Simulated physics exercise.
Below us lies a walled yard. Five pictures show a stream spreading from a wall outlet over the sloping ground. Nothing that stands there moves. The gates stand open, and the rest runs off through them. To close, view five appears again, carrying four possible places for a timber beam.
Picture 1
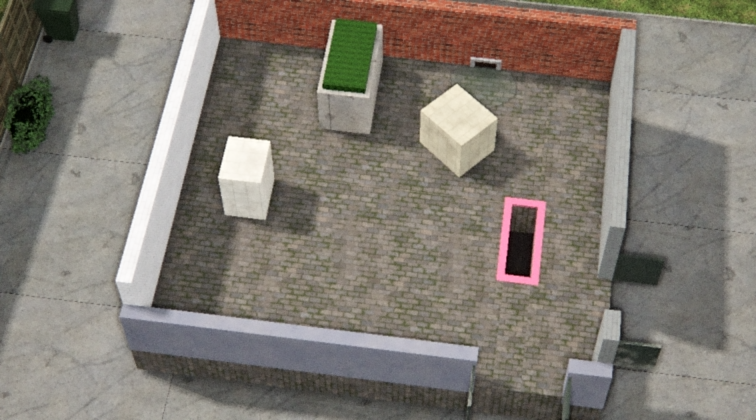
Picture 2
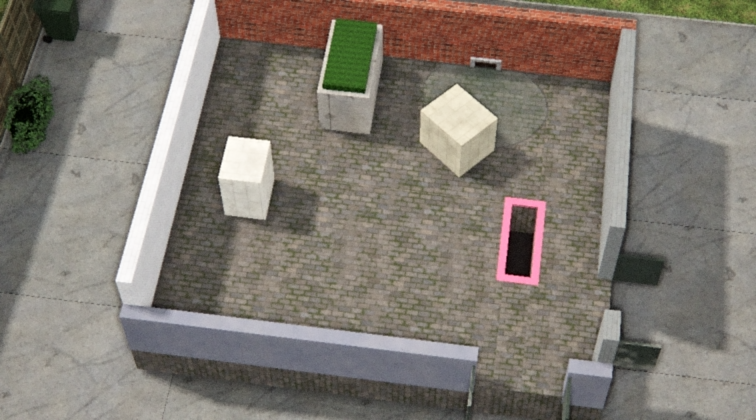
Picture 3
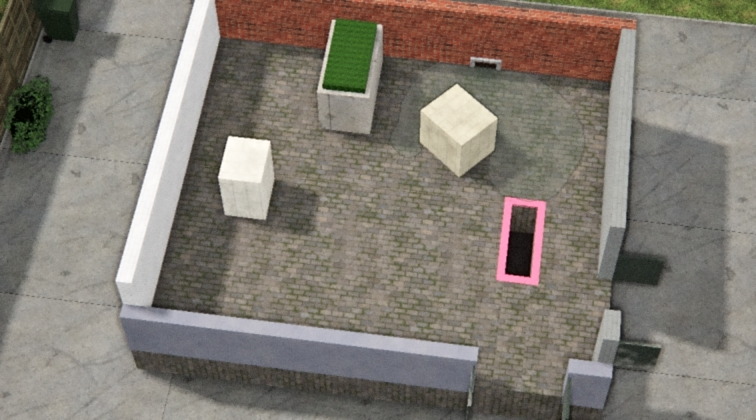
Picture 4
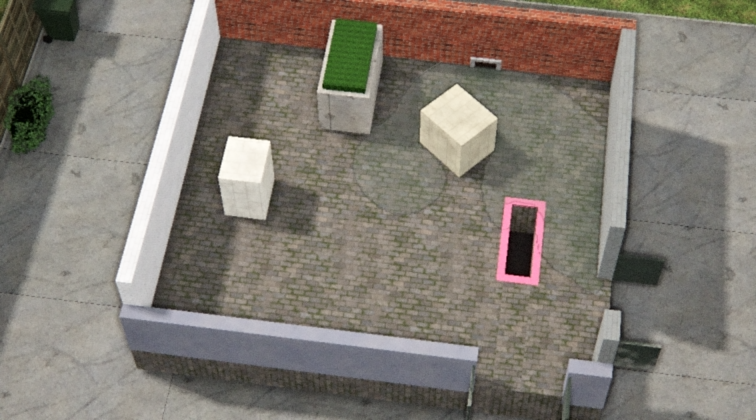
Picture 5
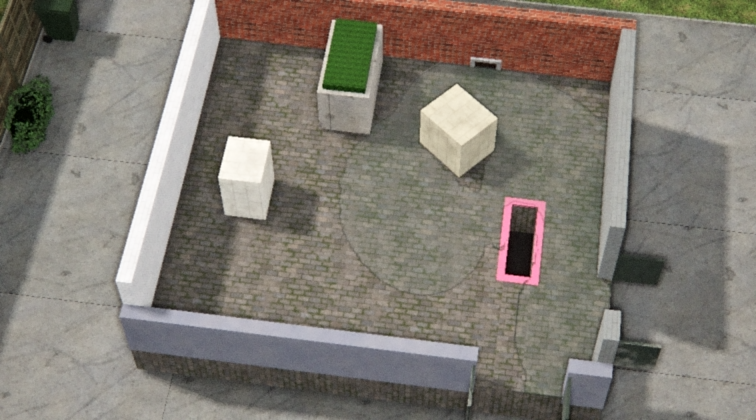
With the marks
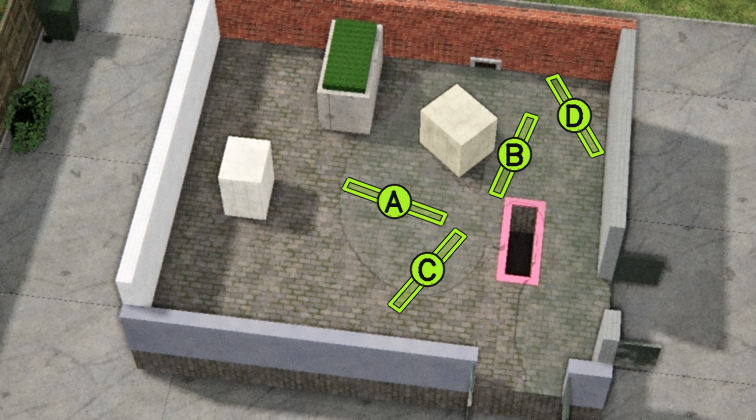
In a walled, paved yard with pale blocks, a grass-topped planter and a pink-edged pit, a faint wet patch shows below a small opening in the brick wall. It spreads down the right side, reaching the pit, then widens leftward around the tilted block and down toward the gap at lower right.
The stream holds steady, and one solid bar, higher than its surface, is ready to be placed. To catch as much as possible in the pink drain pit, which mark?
Place A does it best.
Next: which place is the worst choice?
B it is.
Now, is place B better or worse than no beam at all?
Place B is worse.
On the marked copy, A from (346, 184) to (443, 219); B from (495, 194) to (531, 116); C from (394, 307) to (459, 233); D from (552, 77) to (597, 153).
If A is chosen, about 41 % of the stream goes into the pink drain pit, about 59 % out by the gates.
If B is chosen, about 10 % of the stream goes into the pink drain pit, about 90 % out by the gates.
If C is chosen, about 25 % of the stream goes into the pink drain pit, about 74 % out by the gates.
If D is chosen, about 24 % of the stream goes into the pink drain pit, about 76 % out by the gates.
